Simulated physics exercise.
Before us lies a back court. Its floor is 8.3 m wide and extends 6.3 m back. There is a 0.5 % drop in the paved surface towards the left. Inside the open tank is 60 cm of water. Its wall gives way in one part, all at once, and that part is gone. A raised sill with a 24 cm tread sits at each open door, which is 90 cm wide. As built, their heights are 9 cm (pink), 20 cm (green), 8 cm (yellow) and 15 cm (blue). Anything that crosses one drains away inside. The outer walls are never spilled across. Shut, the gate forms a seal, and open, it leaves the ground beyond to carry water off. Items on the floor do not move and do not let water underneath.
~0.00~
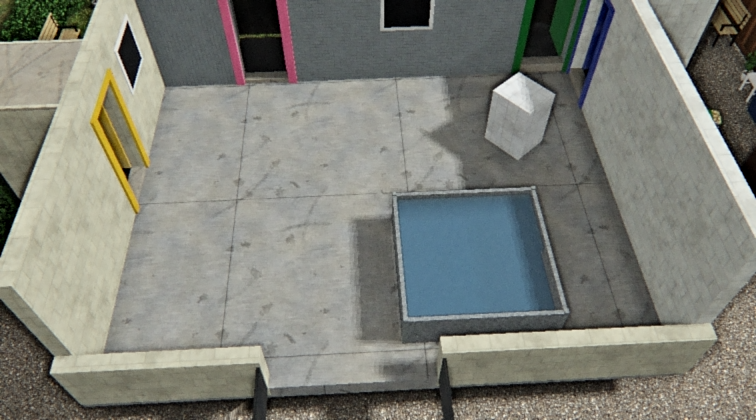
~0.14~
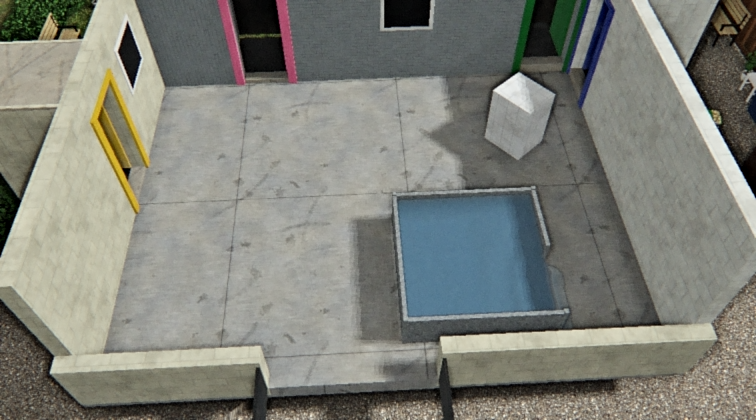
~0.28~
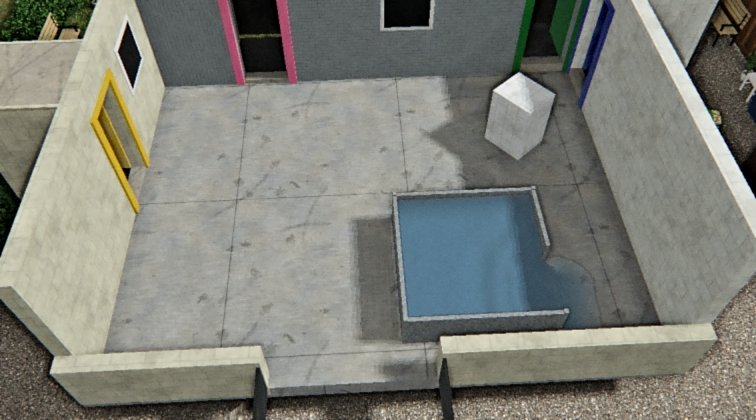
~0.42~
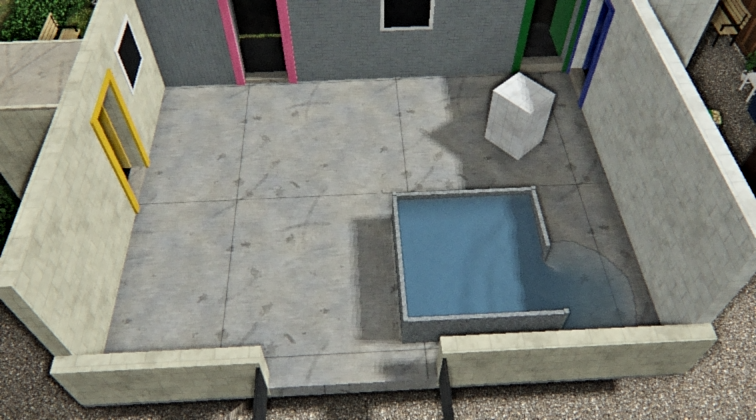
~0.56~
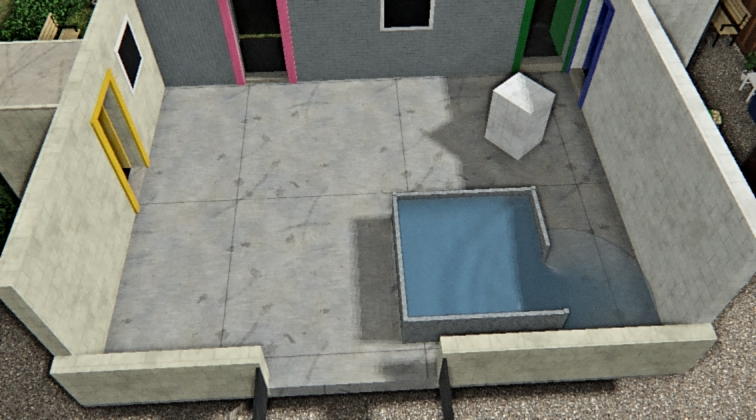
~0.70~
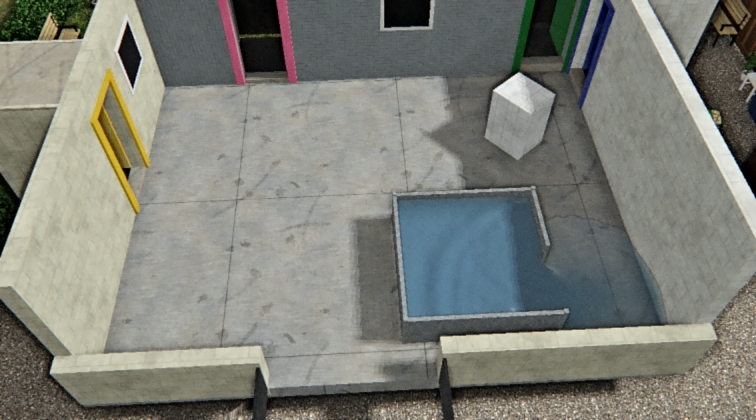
Water pours through a gap in the tank's right wall and spreads across the courtyard floor.
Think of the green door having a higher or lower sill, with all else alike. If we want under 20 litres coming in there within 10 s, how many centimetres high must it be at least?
About 21 centimetres.
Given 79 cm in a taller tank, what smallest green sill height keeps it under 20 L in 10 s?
Roughly 30 centimetres would do it.
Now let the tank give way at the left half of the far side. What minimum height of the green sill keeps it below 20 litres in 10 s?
Then the minimum is about 9.0 cm.
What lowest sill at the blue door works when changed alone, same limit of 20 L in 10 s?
Blue door, minimum about 18 cm.
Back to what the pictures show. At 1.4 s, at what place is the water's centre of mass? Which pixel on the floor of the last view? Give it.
It lies near (506, 279) in the last picture.
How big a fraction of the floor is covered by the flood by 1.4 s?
Some 10 in a hundred.
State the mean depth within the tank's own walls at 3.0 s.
Near 32 cm, averaged.
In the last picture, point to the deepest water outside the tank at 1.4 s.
Near pixel (671, 350).
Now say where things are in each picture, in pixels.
The open tank at (474, 252) is whole and still, 60 cm deep; the green door at (550, 31) is dry, in the first picture.
The gap is at (547, 294), the front 0.3 m out at (567, 318); the back of the open tank holds 60 cm, in the second picture.
The front is at (590, 289), 0.7 m from the gap at (547, 294); 0.9 m2 of floor is wet, 60 cm left at the back, in the third picture.
The front is at (629, 301), 1.3 m from the gap at (547, 295); 2.0 m2 of floor is wet, 60 cm left at the back, in the fourth picture.
Water pours out at (547, 294) and has run 1.6 m, to (660, 321); about 6 cm deep outside, 60 cm at the back, in the fifth picture.
The gap is at (547, 294), the front 1.7 m out at (630, 239); the back of the open tank holds 60 cm; the green door at (550, 31), 5.5 m from the gap, is still 4.1 m from the nearest water, in the sixth picture.
After 1.4 s water covers 10 % of the floor, deepest (50 cm) near (671, 350); it has not reached the green door.
After 3.0 s water covers 25 % of the floor, deepest (34 cm) near (634, 352); 5 cm at the green door, 0 litres in over its 20 cm sill.
After 10.0 s water covers 85 % of the floor, deepest (13 cm) near (159, 117); 12 cm at the green door, 27 litres in over its 20 cm sill.
At the green door as built, the water arrived by 3.0 s and peaked near 29 cm at 3.4 s.
With a sill of 17 cm, 58 litres would have come in within the 10 s; with 23 cm, 11 litres. So under 20 litres takes about 21 cm.
